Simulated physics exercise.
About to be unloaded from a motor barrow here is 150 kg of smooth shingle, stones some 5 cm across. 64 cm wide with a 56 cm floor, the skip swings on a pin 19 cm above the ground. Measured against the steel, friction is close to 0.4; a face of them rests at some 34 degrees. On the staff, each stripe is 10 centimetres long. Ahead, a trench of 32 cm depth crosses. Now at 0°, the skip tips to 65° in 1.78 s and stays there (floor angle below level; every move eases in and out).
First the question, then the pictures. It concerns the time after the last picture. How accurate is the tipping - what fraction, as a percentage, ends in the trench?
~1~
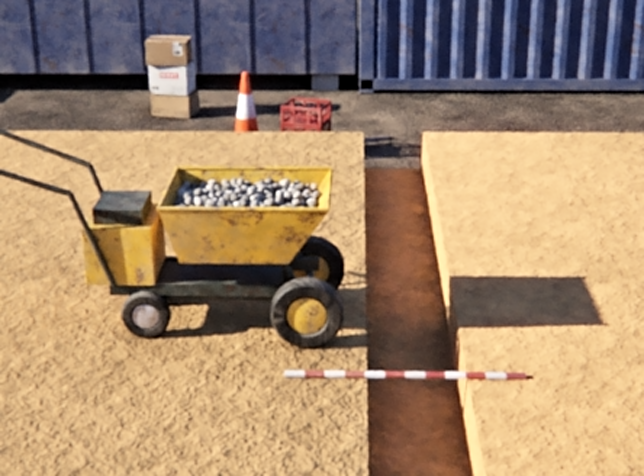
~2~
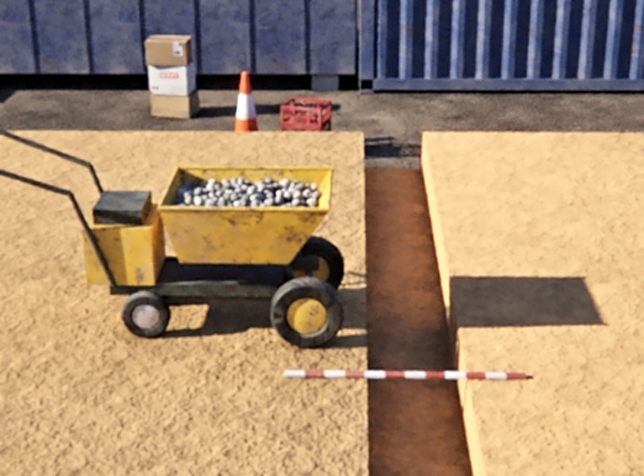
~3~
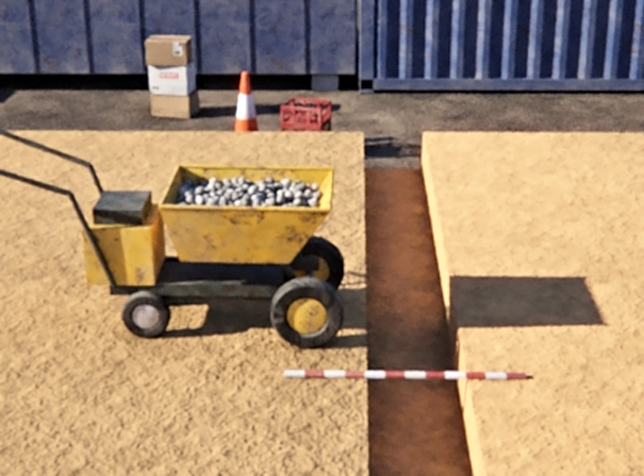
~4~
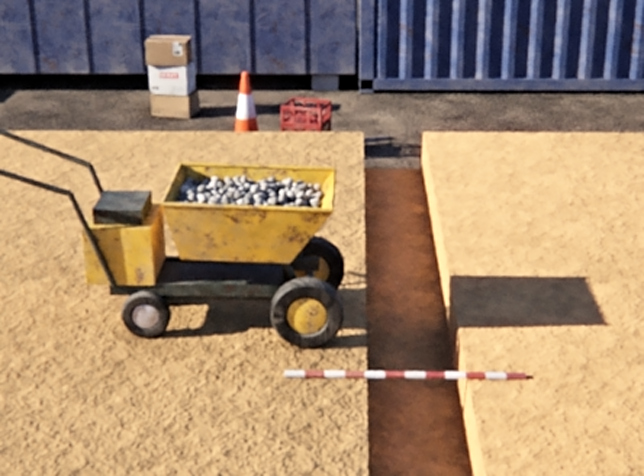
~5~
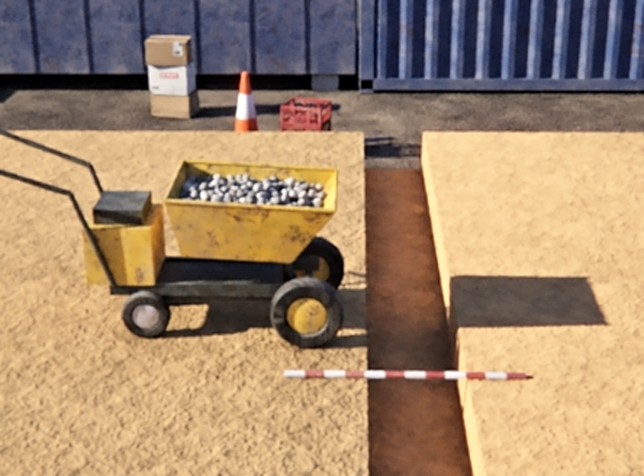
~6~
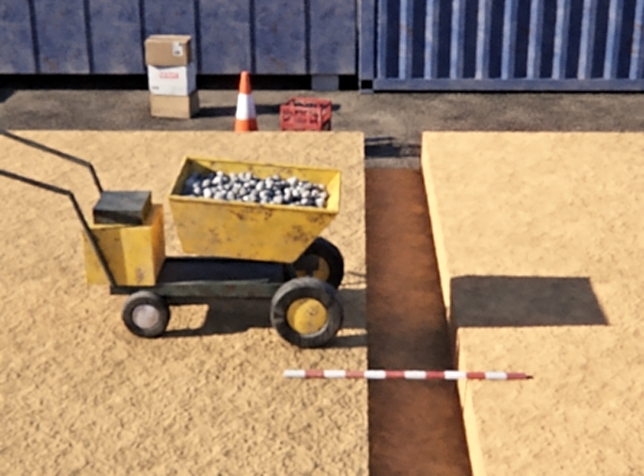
Close to 62 in every hundred.
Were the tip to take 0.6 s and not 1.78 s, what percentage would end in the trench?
I'd put it at some 35 in a hundred.
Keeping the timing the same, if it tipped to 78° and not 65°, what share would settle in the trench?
It would be near 55 per cent.
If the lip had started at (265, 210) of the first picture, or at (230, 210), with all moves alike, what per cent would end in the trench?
About 95 per cent from the first spot, about 65 from the second.
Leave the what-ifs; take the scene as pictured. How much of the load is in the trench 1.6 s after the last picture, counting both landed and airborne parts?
I'd say near 20 per cent at that time.
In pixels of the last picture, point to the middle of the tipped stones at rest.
Somewhere around (442, 358) in the last picture.
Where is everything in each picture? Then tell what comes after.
The skip is at 0°, its lip at (329, 210); the top of the load is at (241, 191), in the first frame.
Lip at (329, 210), floor tilted 0°, highest stones at (241, 191), in the second frame.
The skip is at 1°, its lip at (331, 210); the top of the load is at (242, 190), in the third frame.
The skip is at 2°, its lip at (333, 211); the top of the load is at (237, 188), in the fourth frame.
The skip is at 3°, its lip at (335, 211); the top of the load is at (240, 187), in the fifth frame.
The skip is at 5°, its lip at (339, 212); the top of the load is at (218, 186), in the sixth frame.
Then, 1.0 s after the last picture the floor is at 55°, 99 % in the skip, 1 % in the trench; the foremost stones are at (425, 263).
Then, 1.6 s after the last picture the floor is at 65°, 63 % in the skip, 20 % in the trench, 18 % past the trench; the foremost stones are at (530, 332).
Then, 1.9 s after the last picture the floor is at 65°, 40 % in the skip, 30 % in the trench, 30 % past the trench; the foremost stones are at (586, 313).
Then, 3.9 s after the last picture the floor is at 65°, 7 % in the skip, 62 % in the trench, 31 % past the trench; the foremost stones are at (629, 314).
